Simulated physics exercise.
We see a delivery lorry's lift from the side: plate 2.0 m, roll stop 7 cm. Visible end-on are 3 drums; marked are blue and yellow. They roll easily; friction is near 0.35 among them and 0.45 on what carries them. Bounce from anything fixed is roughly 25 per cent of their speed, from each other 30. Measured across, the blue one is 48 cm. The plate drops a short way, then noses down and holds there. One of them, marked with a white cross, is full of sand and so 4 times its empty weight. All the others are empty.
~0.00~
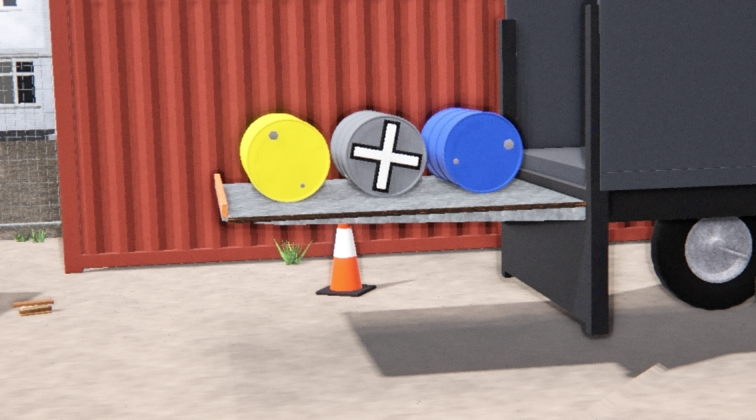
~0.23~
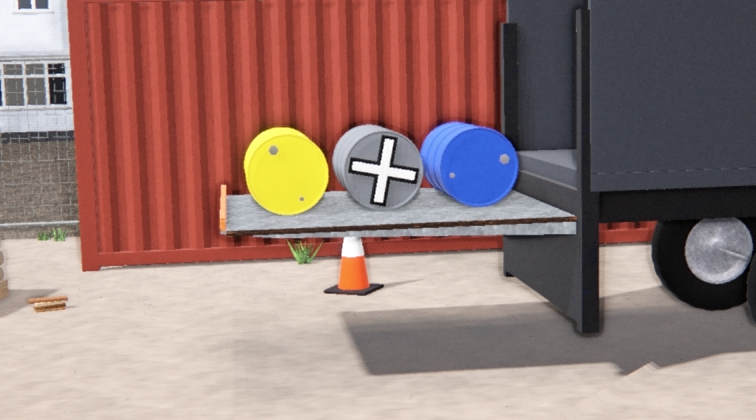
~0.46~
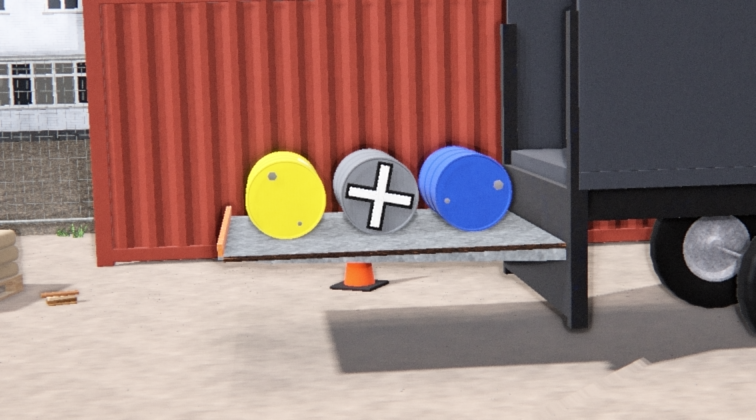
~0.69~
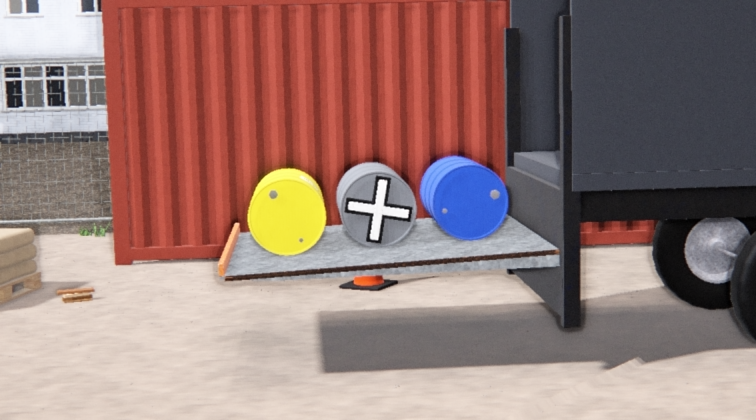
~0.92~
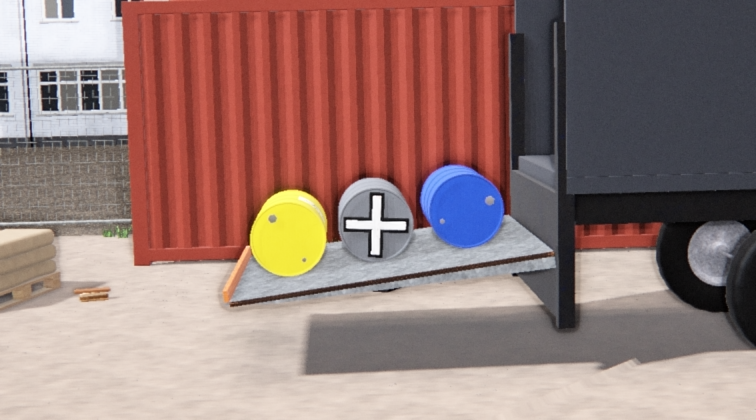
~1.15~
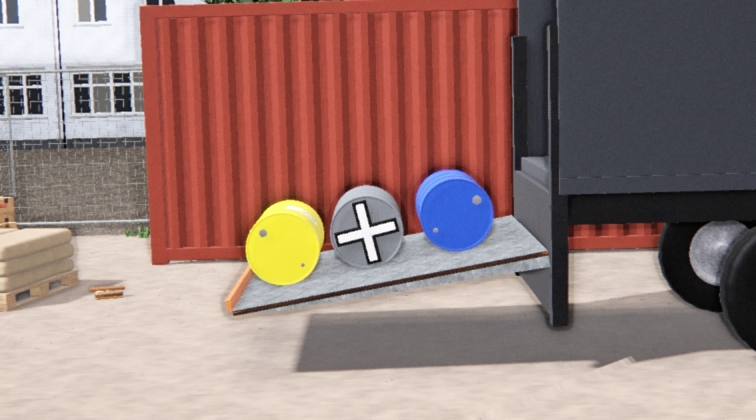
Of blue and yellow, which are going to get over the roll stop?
Blue drum: Stays put; yellow: Goes over the edge.
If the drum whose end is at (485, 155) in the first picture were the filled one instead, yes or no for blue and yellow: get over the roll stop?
With that change: Blue doesn't; yellow does.
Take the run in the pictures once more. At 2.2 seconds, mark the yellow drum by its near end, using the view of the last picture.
Around pixel (213, 255).
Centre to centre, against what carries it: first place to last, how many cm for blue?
The blue one comes to about 90.
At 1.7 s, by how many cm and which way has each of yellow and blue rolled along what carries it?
Yellow has shifted 25 left and blue 35 left.
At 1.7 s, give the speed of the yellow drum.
Close to 0.4 m/s then.
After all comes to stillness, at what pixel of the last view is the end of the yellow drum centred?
Around (51, 329).
After 1.7 s, blue is on the plate, 120 cm from the stop, rolling left; yellow is on the plate, 10 cm from the stop, rolling left; 0 of 3 are off.
After 2.2 s, blue is on the plate, 85 cm from the stop, rolling left; yellow is over the stop and falling; 1 of 3 is off.
At rest (4.7 s), blue is on the plate, 65 cm from the stop; yellow is off the lift, on the ground; 1 of 3 is off.
